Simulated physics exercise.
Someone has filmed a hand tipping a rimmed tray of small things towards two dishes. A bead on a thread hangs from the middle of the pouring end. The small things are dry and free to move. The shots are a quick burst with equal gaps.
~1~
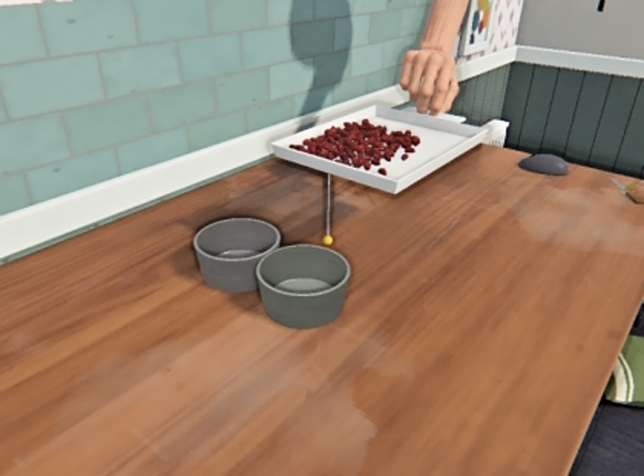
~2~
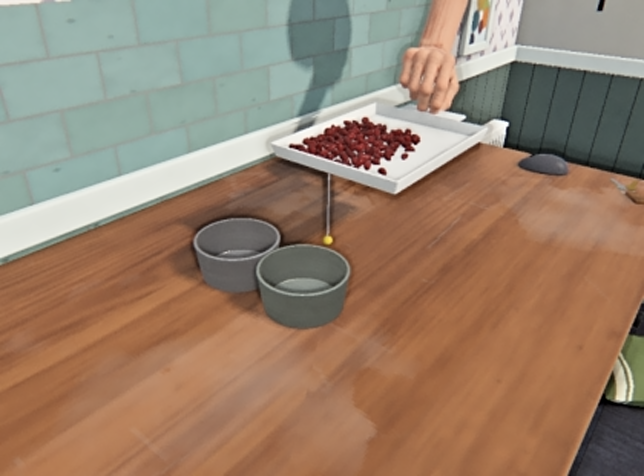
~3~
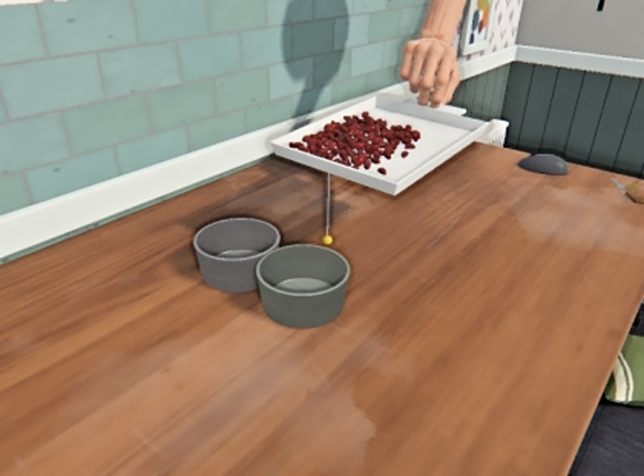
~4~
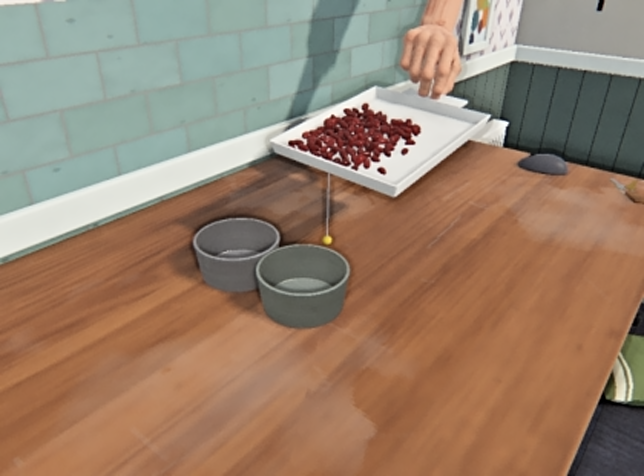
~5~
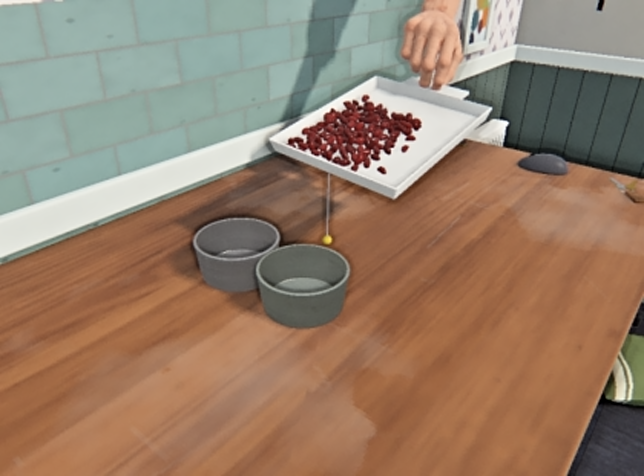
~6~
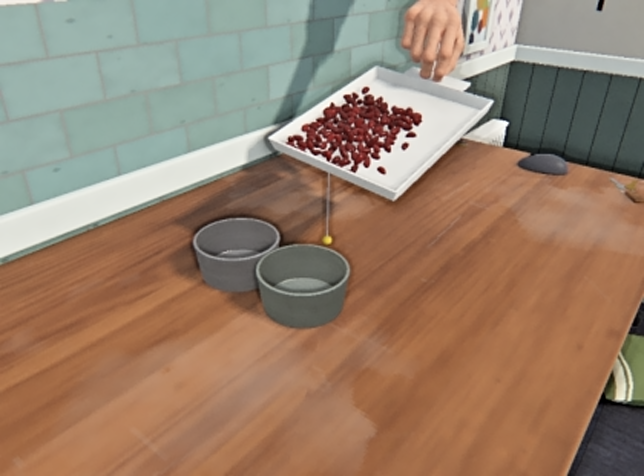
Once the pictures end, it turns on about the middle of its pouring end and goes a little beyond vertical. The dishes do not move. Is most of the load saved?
Together they catch less than half.
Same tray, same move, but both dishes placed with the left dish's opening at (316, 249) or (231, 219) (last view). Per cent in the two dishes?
In turn 80 and 0 in a hundred.
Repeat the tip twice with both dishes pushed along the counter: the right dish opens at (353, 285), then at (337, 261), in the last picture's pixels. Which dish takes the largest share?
In turn: The right-hand dish; the right-hand dish.
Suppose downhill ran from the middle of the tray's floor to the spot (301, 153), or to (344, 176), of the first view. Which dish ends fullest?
In turn: Left; right.
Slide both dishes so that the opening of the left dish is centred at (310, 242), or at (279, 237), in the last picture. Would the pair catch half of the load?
At the first place more than half, at the second above a half.
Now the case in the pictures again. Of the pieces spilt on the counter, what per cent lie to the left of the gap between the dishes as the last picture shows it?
Near 0 %.
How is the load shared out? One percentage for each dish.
About: Left dish 0, right dish 30 per cent.
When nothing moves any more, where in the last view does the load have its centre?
Around (363, 323).
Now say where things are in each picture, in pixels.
In the first frame, corners of the pouring end (276, 143) and (396, 179), level; middle of the load (354, 145), kidney beans; left dish (207, 269); right dish (273, 303); bead on its thread (328, 240).
In the second frame, corners of the pouring end (276, 143) and (396, 179), level; middle of the load (354, 144).
In the third frame, corners of the pouring end (276, 142) and (396, 181), tipped barely, lowest at the right corner; middle of the load (354, 142).
In the fourth frame, corners of the pouring end (275, 140) and (395, 183), tipped a little, lowest at the right corner; middle of the load (353, 138).
In the fifth frame, corners of the pouring end (275, 138) and (395, 186), tipped a little, lowest at the right corner; middle of the load (353, 134).
In the sixth frame, corners of the pouring end (274, 137) and (395, 188), tipped a little, lowest at the right corner; middle of the load (358, 124); left dish (207, 268); right dish (273, 303).
Just after the last frame, tray tipped steeply; almost all on the tray; just a few outside both; just a few in the air.
A moment on, tray tipped right over; roughly a quarter on the tray; about a tenth in the right dish; roughly a third outside both; roughly a quarter in the air.
Further on, tray tipped past a quarter turn; roughly a quarter in the right dish; the larger part outside both.
When it is over, tray tipped past a quarter turn; roughly a quarter in the right dish; not one in the left dish; the larger part outside both.
